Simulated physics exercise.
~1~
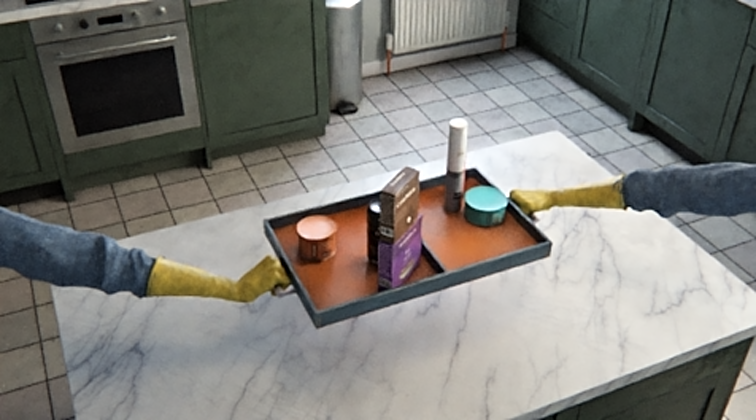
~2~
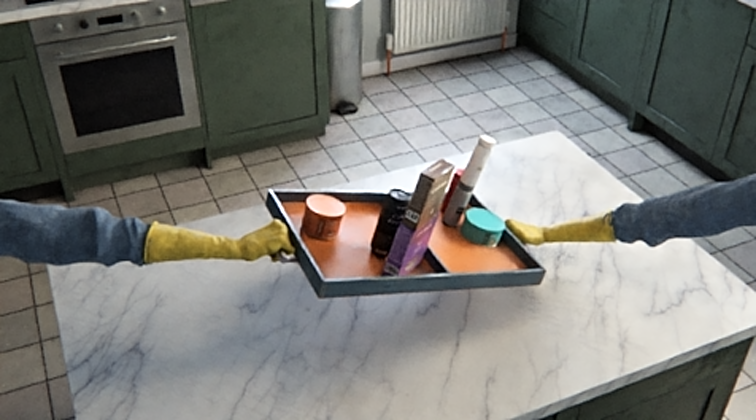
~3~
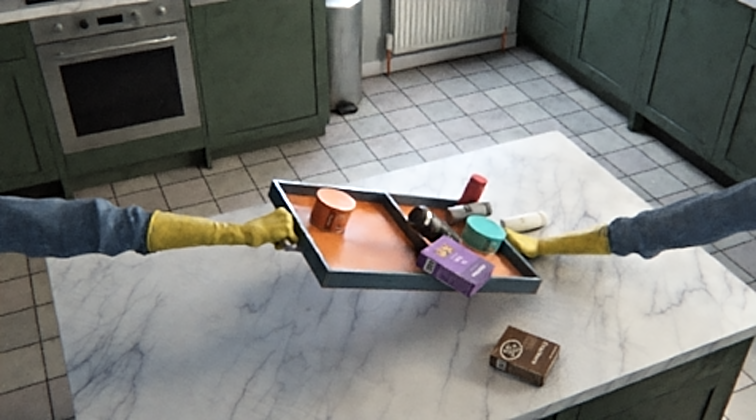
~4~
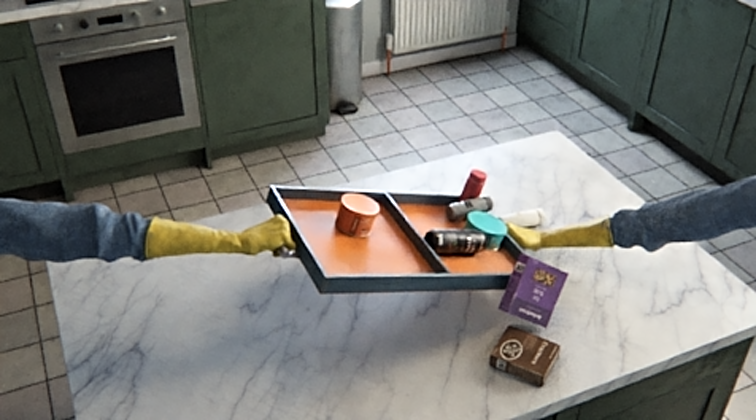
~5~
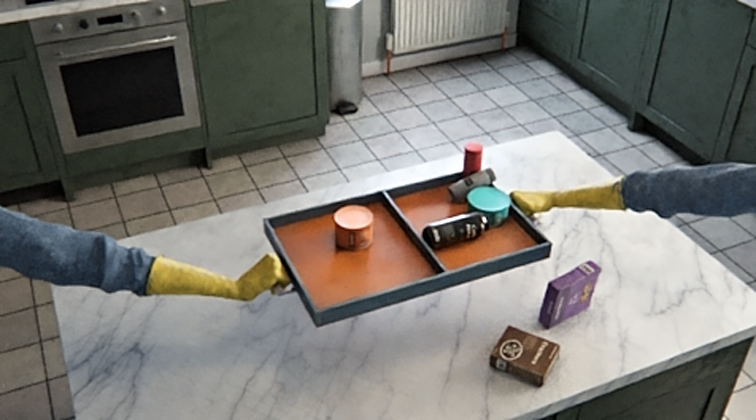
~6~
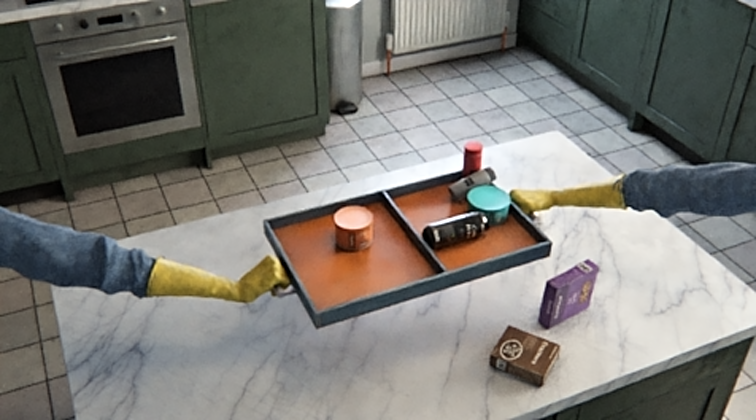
Gloved hands tilting a divided tray right above a marble counter, toppling items and spilling two boxes, then levelling it again.
